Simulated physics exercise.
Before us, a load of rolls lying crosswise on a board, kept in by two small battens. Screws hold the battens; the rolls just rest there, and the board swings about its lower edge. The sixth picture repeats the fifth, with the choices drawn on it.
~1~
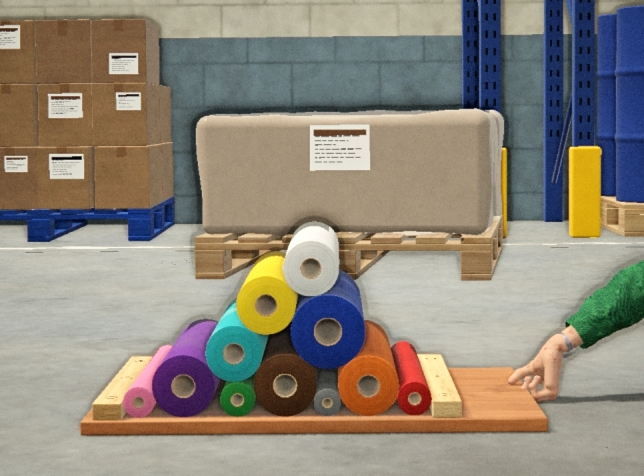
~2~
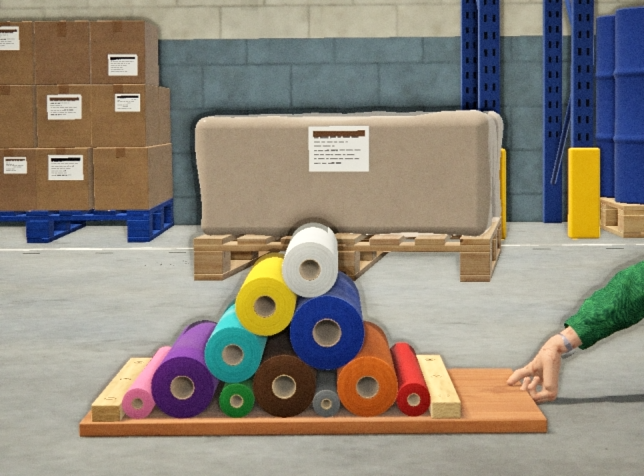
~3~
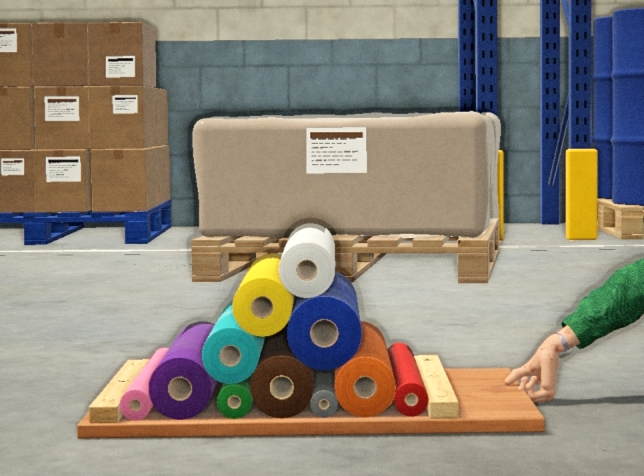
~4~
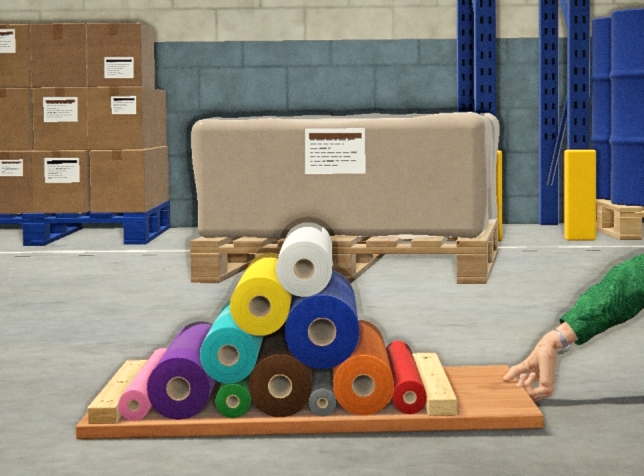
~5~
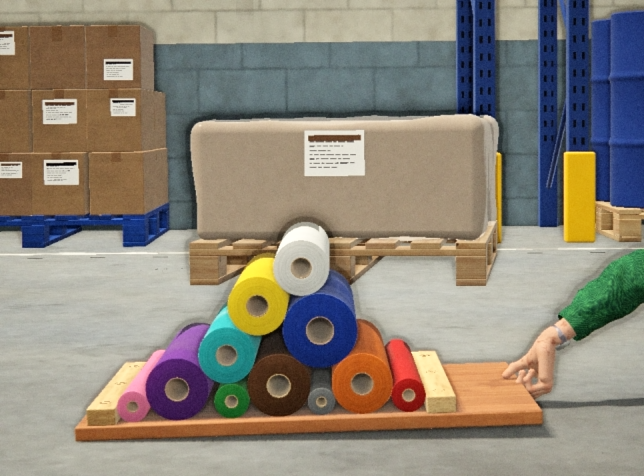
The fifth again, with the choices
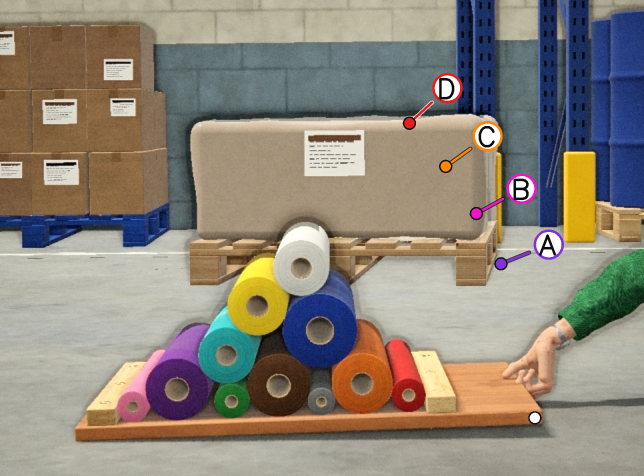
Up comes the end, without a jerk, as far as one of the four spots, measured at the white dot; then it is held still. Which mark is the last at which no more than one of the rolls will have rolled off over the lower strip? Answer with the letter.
The answer is mark B.
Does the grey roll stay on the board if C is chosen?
Yes.
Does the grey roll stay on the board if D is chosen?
Yes, with D.
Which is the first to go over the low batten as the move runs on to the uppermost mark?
It is the yellow one.
On the marked copy, A at (501, 264); B at (476, 213); C at (446, 167); D at (409, 123); the white dot at (535, 418).
With B. Early on, board at 17°.
Further on, board at 28°.
At the end, board at 28°, none over the low batten.
As for the rest, A none over the low batten; C two over the low batten (yellow, white); D two over the low batten (yellow, white).
